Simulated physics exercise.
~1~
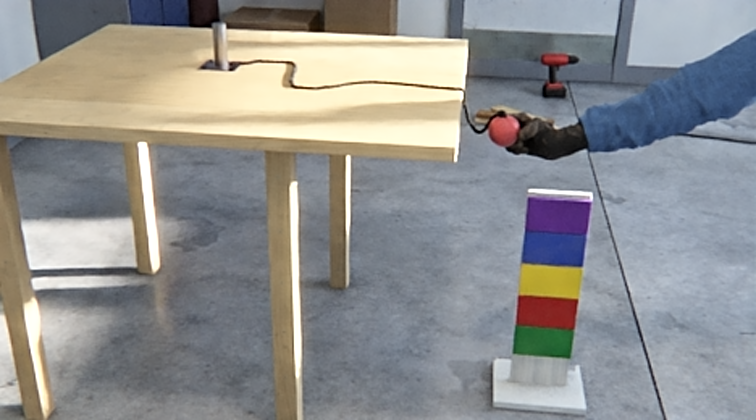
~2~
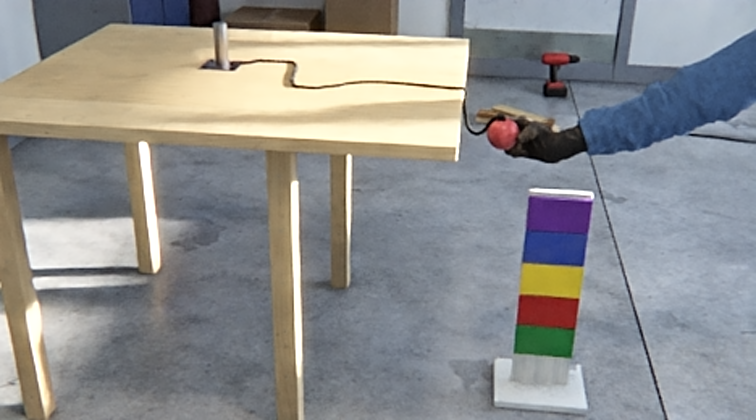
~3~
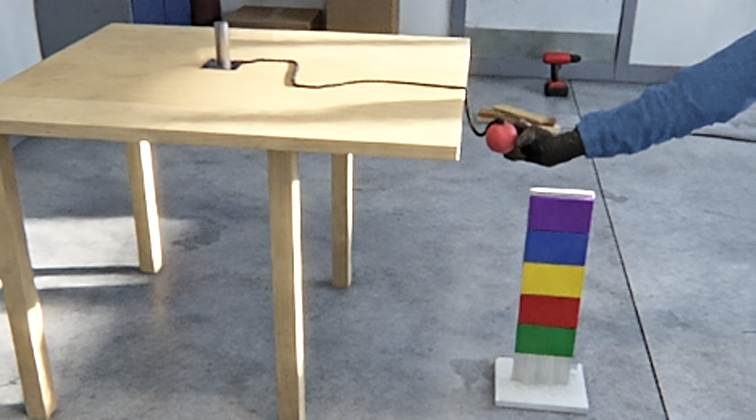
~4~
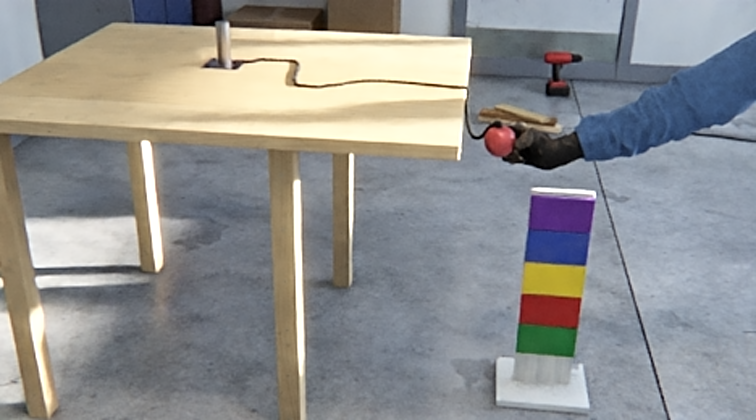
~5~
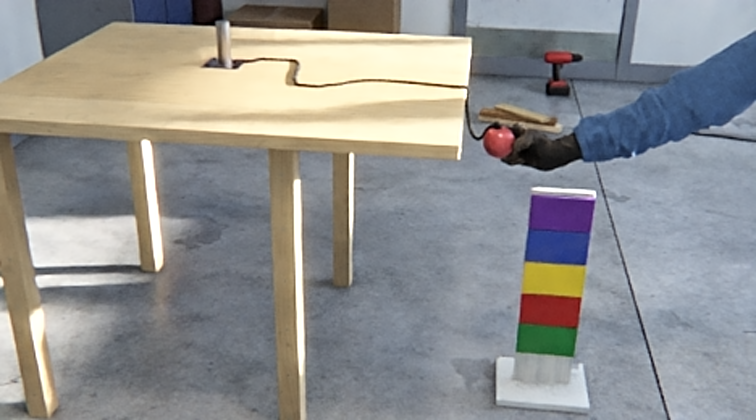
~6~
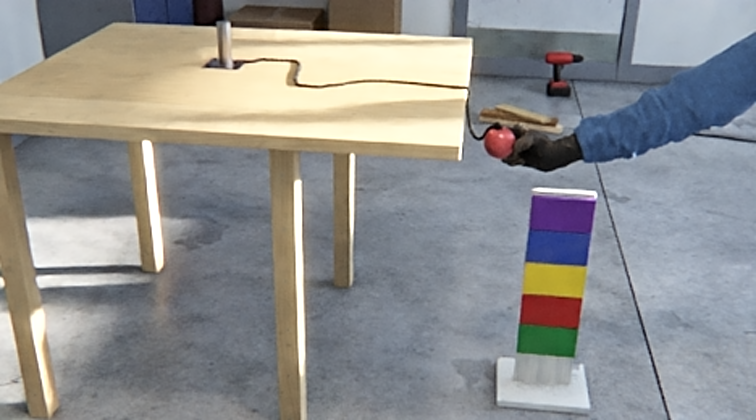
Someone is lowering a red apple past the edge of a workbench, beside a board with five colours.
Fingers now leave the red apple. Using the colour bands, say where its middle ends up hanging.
Its middle ends up at the yellow band.
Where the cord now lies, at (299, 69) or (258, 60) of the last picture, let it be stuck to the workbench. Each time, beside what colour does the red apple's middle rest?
For the first place it's blue, and for the second yellow.
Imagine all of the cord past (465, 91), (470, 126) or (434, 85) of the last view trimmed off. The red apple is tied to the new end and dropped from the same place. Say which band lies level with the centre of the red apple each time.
One at a time, the answers are: Purple; blue; above them all.
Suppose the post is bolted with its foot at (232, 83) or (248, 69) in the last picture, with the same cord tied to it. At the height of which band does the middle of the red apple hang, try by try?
First try: Red; second try: Red.
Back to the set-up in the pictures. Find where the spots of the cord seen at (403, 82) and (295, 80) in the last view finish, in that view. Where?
First: (467, 120). Second: (372, 78).
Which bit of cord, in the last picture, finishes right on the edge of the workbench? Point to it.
Approx. (375, 81).
Soon after, apple near (429, 244); level with yellow.
Then, apple near (465, 267); level with yellow.
At rest, apple near (460, 263); level with yellow. Its middle rests at the yellow band.
